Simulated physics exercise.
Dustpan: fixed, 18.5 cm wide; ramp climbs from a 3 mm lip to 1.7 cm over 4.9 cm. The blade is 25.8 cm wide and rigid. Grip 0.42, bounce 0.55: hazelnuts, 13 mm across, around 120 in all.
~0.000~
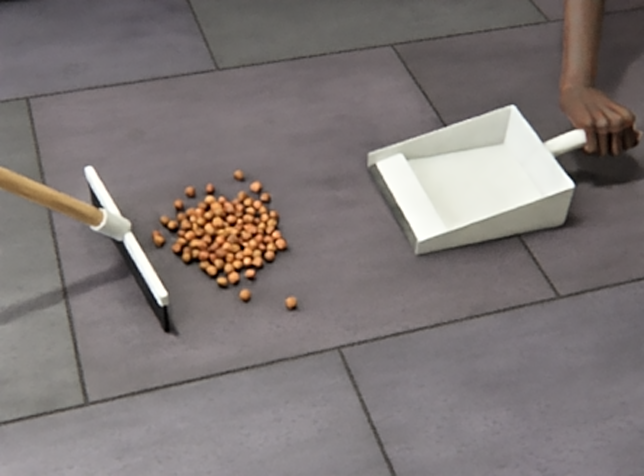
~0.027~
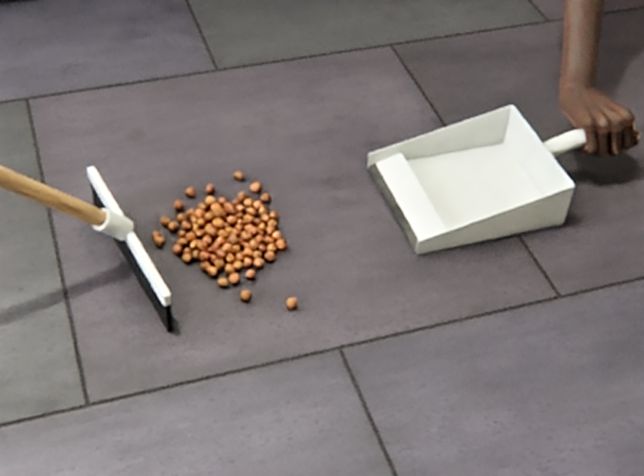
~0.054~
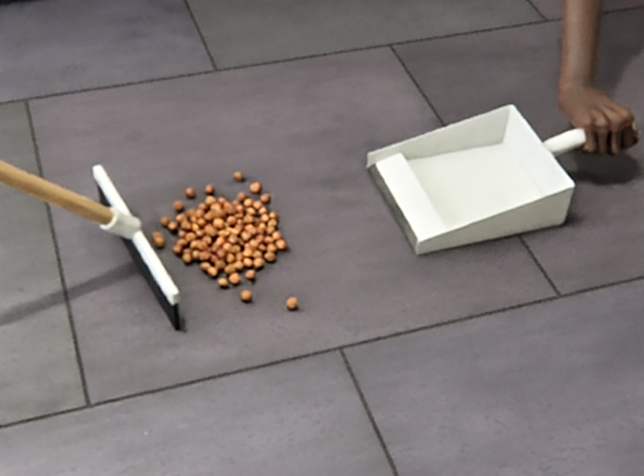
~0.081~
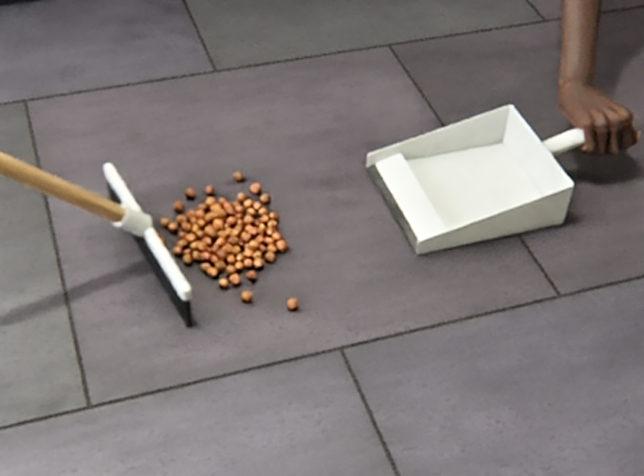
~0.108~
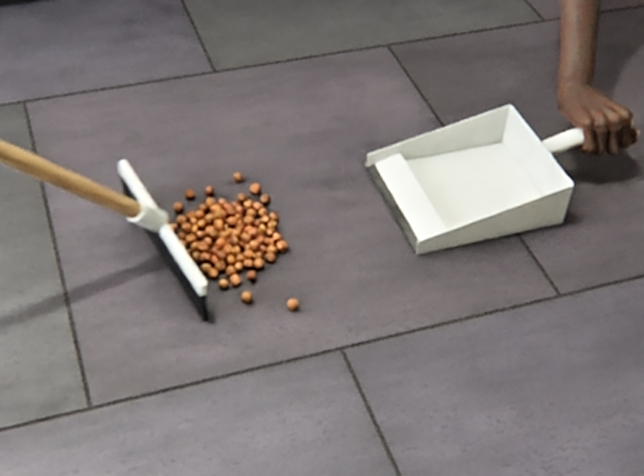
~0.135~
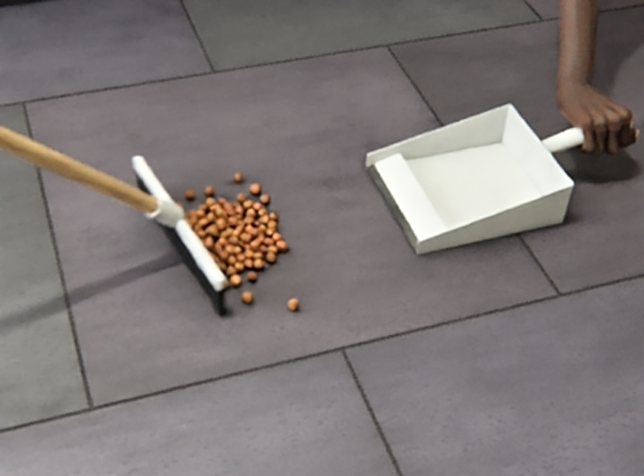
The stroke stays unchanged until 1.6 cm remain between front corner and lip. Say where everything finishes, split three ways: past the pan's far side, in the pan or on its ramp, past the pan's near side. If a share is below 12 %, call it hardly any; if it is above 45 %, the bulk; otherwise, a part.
Past the pan's far side: A part. In the pan or on its ramp: A part. Past the pan's near side: Hardly any.
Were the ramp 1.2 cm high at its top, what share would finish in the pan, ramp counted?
I'd expect close to 30 per cent.
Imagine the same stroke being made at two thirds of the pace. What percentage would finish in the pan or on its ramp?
Then about 25 per cent.
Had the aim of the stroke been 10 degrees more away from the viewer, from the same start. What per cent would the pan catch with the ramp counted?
About 25 percent would end up there.
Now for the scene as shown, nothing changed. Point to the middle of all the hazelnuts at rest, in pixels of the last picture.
Look around (387, 178) in the last picture.
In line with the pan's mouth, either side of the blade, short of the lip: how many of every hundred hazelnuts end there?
I'd put it near 30 per cent.
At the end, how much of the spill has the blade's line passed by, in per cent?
0 %.
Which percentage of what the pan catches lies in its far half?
Something like 70 in a hundred.
After 0.30 s, middle of the blade 17 cm from the lip; 0 % over the lip, far side 15 %, near side 5 %.
After 0.41 s, middle of the blade 8 cm from the lip; 0 % over the lip, far side 25 %, near side 5 %.
After 0.66 s, middle of the blade 4 cm from the lip; 35 % over the lip, far side 35 %, near side 5 %.
By 1.6 s all is still; far side 35 %, pan 30 %, near side 5 %, in front of the lip or behind the blade 30 %.
